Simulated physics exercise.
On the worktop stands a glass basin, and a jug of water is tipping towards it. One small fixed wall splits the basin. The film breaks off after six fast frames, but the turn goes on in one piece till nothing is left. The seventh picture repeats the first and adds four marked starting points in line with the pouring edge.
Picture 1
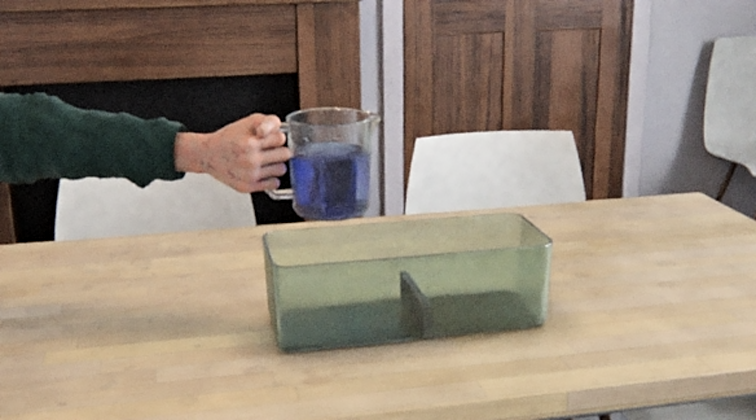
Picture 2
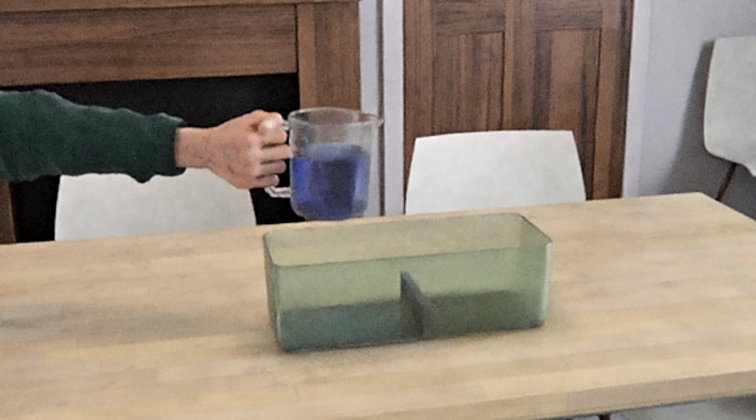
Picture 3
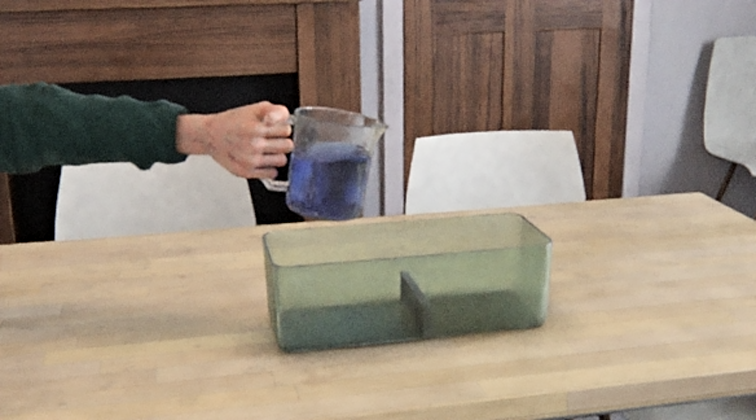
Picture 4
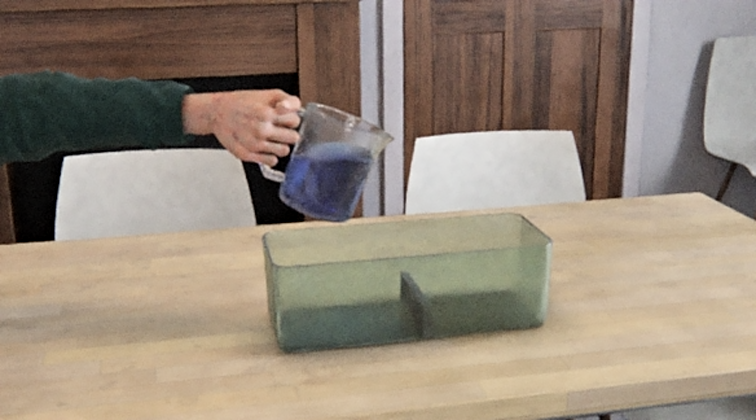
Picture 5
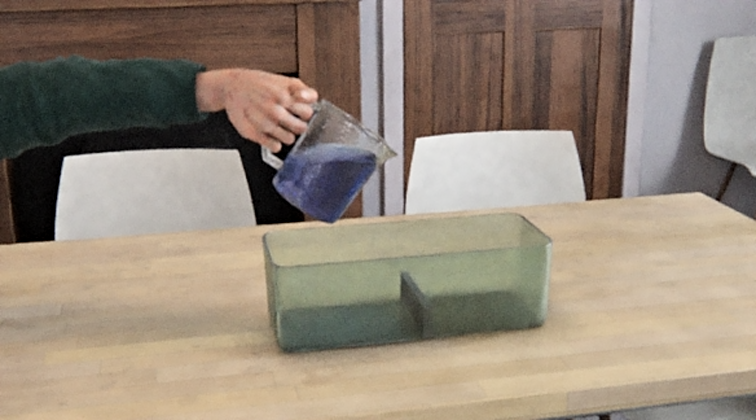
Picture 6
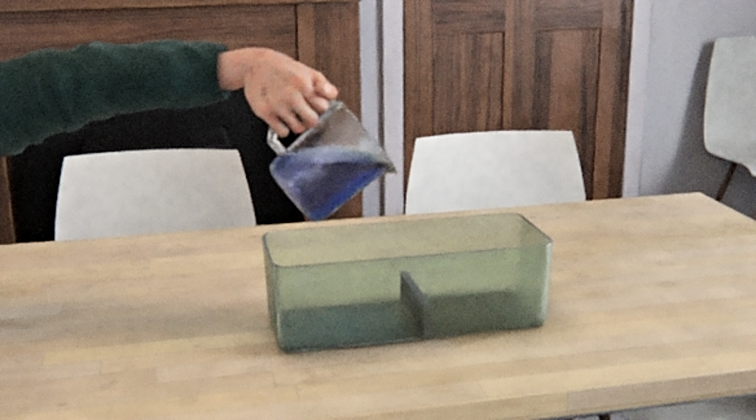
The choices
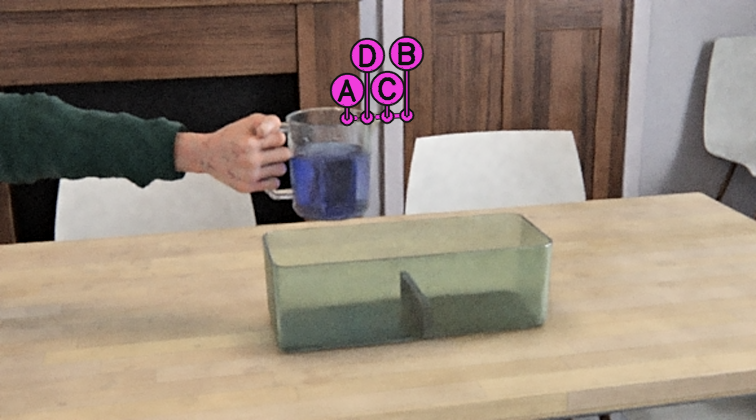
A hand tilts a glass jug of blue liquid rightward above a divided glass basin.
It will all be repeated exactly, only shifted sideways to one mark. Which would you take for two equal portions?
D is best.
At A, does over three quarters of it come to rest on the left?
Yes.
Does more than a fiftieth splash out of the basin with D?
No.
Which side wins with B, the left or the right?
The right side.
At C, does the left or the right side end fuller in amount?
The right side.
On the marked copy, A at (347, 118); B at (406, 115); C at (387, 116); D at (367, 117).
Choosing A, about 92 % ends left of the wall and 5 % right of it; 3 % is lost outside.
Choosing B, about 4 % ends left of the wall and 95 % right of it.
Choosing C, about 9 % ends left of the wall and 90 % right of it.
Choosing D, about 53 % ends left of the wall and 47 % right of it.
